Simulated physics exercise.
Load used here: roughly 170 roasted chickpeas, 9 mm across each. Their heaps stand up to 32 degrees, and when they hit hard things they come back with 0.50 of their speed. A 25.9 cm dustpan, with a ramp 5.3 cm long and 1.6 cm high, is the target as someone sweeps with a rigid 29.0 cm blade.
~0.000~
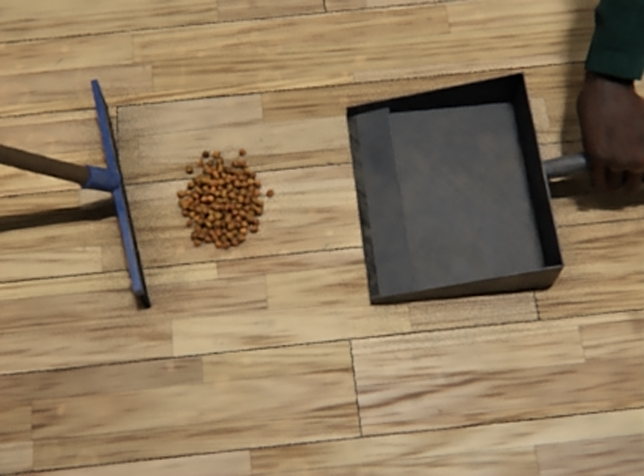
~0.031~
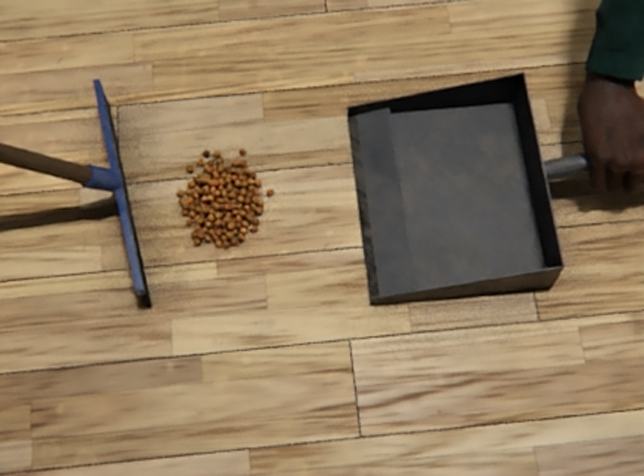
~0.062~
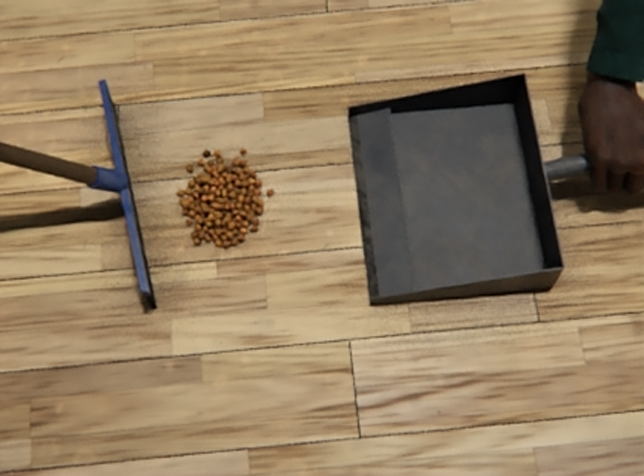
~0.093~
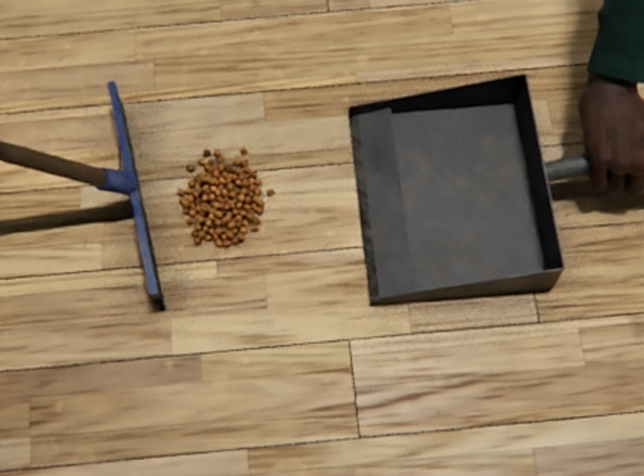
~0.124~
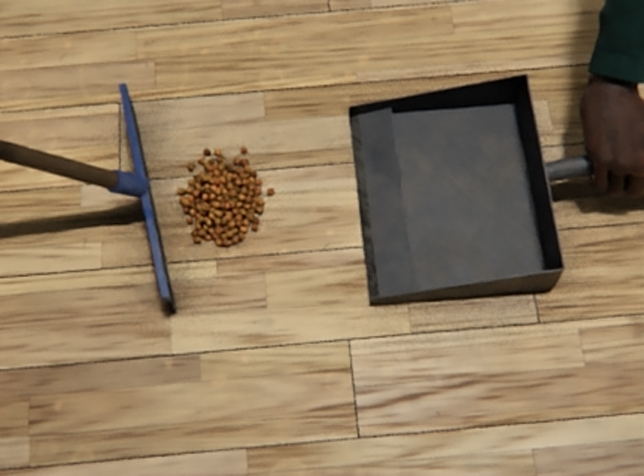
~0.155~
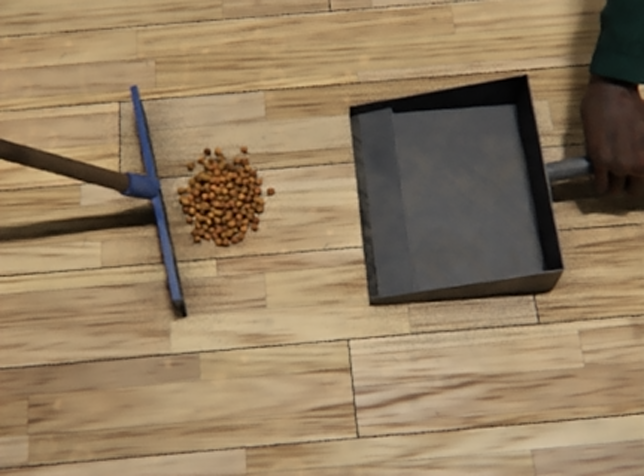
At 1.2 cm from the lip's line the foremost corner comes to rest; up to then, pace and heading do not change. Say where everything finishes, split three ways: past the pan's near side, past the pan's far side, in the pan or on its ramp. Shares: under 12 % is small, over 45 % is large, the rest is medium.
Past the pan's near side: A small share; past the pan's far side: A small share; in the pan or on its ramp: A small share.
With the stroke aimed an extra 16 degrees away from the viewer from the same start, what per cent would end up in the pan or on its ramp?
The pan, ramp included, would get around 20 per cent.
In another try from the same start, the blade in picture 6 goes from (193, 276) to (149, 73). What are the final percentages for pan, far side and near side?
Pan 30 % / far 10 % / near 0 %.
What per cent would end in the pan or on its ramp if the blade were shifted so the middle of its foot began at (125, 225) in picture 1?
About 5 per cent.
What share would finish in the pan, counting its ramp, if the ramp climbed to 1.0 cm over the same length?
It would be roughly 5 percent.
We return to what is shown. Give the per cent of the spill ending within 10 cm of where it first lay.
Around 5 in a hundred.
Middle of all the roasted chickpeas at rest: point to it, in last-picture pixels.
Approximately (343, 203) in the last view.
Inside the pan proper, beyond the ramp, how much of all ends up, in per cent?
Estimate: Close to 0 per cent of the total.
Then, at 0.39 s, middle of the blade 14 cm from the lip; 0 % over the lip, far side 0 %, near side 0 %.
After 0.55 s, middle of the blade 7 cm from the lip; 0 % over the lip, far side 0 %, near side 0 %.
After 0.83 s, middle of the blade 4 cm from the lip; 5 % over the lip, far side 0 %, near side 0 %.
In the end, at 1.1 s, near side 0 %, far side 0 %, pan 5 %, in front of the lip or behind the blade 95 %.
